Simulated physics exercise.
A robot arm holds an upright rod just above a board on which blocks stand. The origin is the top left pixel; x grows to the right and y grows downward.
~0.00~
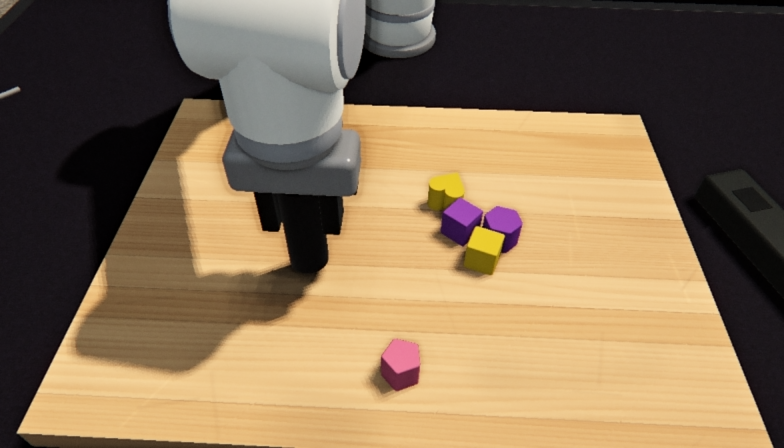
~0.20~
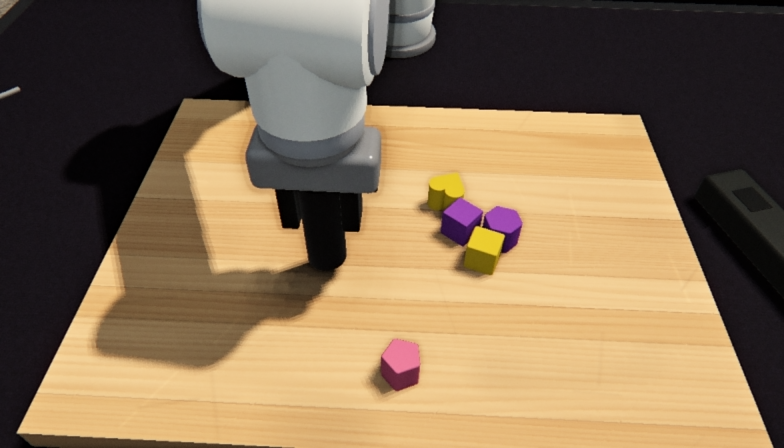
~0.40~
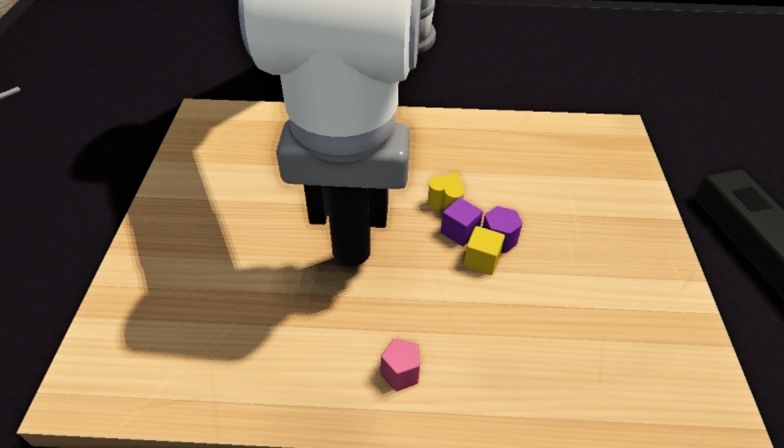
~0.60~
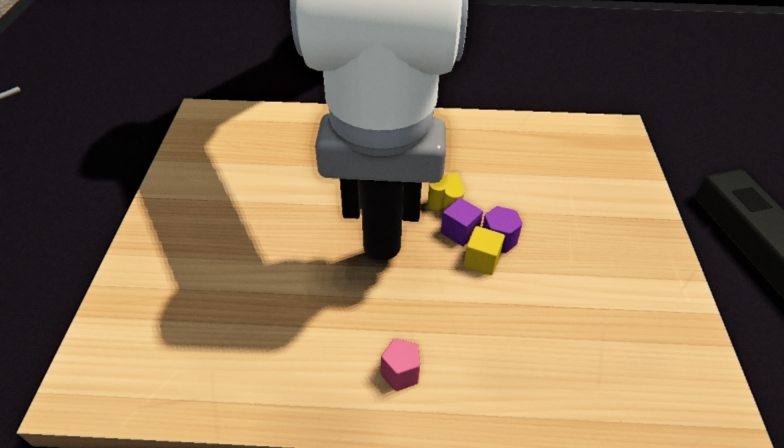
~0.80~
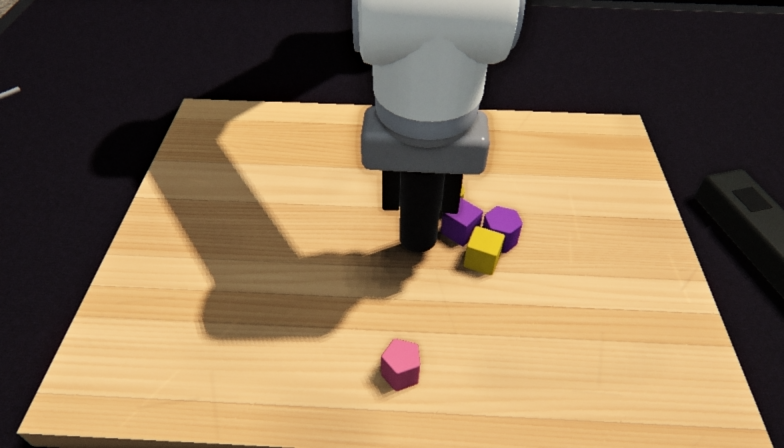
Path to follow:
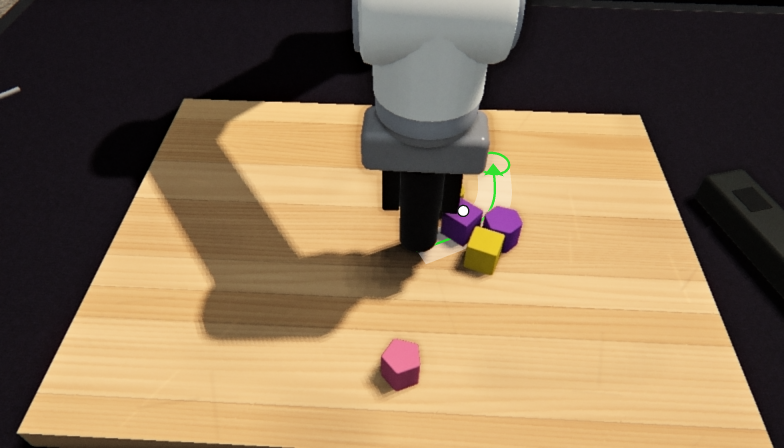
On a light wooden board, a yellow piece, two purple blocks and a yellow cube sit clustered right of a robot arm, with a pink block nearer the front. The arm carries a dark upright rod steadily rightward, drawing close beside the cluster and covering the rear yellow piece, while the blocks stay still.
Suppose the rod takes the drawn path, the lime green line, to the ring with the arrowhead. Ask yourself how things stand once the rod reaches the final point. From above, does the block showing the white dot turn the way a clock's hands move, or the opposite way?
Bird's-eye view: Clockwise.
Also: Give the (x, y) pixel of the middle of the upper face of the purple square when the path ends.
The centre of its top will be at (530, 162).
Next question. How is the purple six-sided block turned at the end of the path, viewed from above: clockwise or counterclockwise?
Looking down, it rotates clockwise.
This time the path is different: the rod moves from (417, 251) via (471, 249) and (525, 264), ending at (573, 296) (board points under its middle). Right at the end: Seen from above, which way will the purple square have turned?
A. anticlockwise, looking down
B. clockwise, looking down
That would be A.
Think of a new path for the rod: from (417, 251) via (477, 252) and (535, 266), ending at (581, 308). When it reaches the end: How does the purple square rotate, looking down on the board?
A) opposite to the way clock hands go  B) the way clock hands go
The answer is A.
The drawn path runs from (417, 251) by way of (467, 231) and (494, 199) to (493, 163); the dot is on the purple square.
What follows on the original path. One third of the way, rod at (470, 218); purple square at (493, 195); purple six-sided block at (508, 220).
Two thirds of the way, rod at (497, 186); purple square at (525, 167), turned 35° clockwise; purple six-sided block at (517, 218), turned 35° clockwise.
At the end, rod at (495, 151); purple square at (530, 162), turned 50° clockwise; yellow square not moved; purple six-sided block at (517, 218), turned 35° clockwise.
